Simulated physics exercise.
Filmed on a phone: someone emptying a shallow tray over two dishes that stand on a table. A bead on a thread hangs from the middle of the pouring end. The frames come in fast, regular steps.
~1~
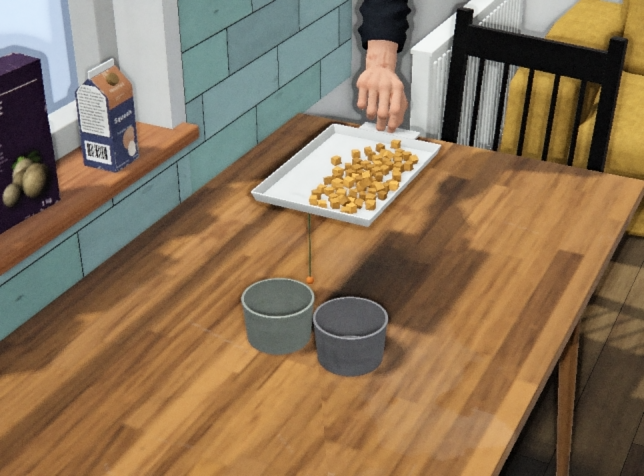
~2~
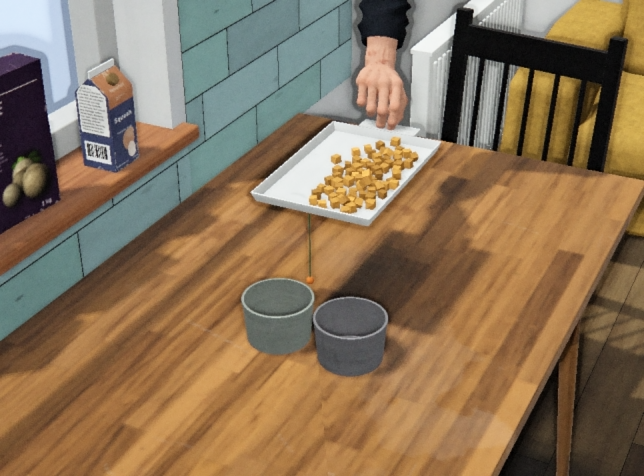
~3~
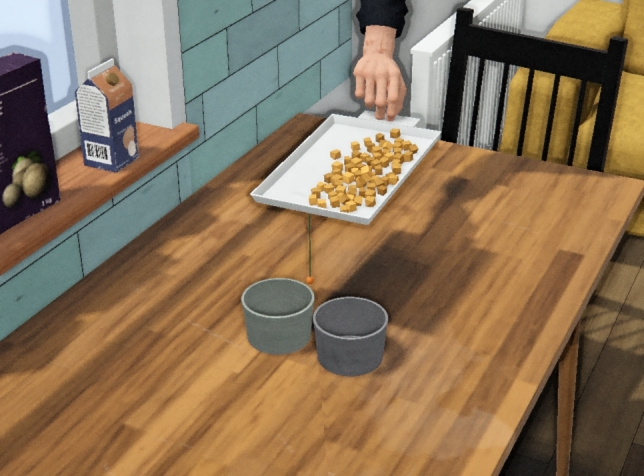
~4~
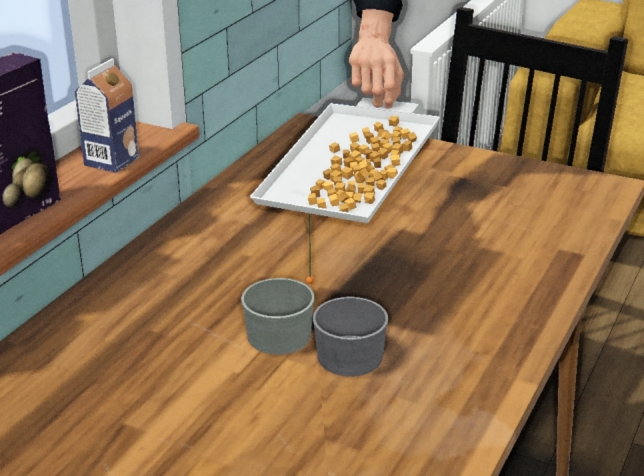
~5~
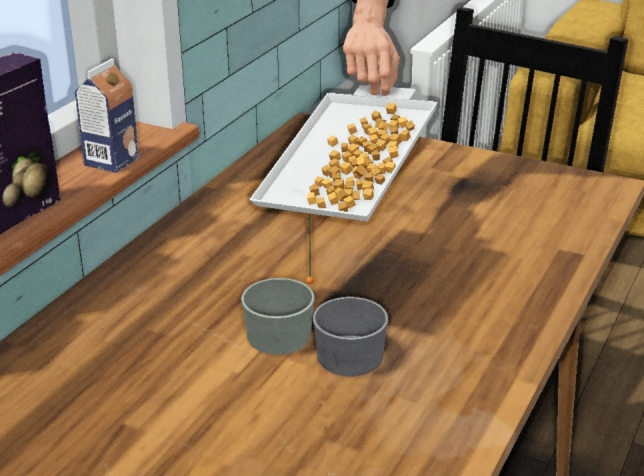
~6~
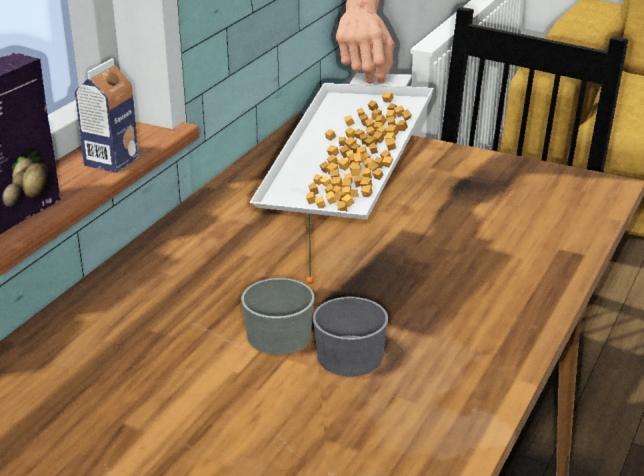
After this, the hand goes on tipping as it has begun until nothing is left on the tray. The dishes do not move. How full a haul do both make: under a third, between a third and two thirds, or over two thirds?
The two hold from one third to two thirds of the load.
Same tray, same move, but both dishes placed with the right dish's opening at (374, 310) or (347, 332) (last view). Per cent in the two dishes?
Near 20 % and 30 %.
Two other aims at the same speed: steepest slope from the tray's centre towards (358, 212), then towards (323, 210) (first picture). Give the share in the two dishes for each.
The first gives 50 %, the second 80 %.
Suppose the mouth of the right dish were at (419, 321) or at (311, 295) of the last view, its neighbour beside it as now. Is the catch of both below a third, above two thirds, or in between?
One: Less than a third. Two: Beyond two thirds.
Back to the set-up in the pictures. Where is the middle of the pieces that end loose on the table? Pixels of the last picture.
Roughly at (211, 313).
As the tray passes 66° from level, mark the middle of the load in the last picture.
Close to (290, 189).
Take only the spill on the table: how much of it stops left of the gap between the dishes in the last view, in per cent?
It comes to 100 per cent or so.
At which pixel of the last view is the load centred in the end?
Roughly at (250, 325).
Soon, tray tipped steeply; nearly all on the tray; a small part in the air.
A while on, tray tipped past a quarter turn; a small part on the tray; about a third in the left dish; about a third outside both; about a quarter in the air.
Towards the end, tray tipped past a quarter turn; about half in the left dish; about half outside both.
Finally, tray tipped past a quarter turn; none in the right dish; about half in the left dish; about half outside both.
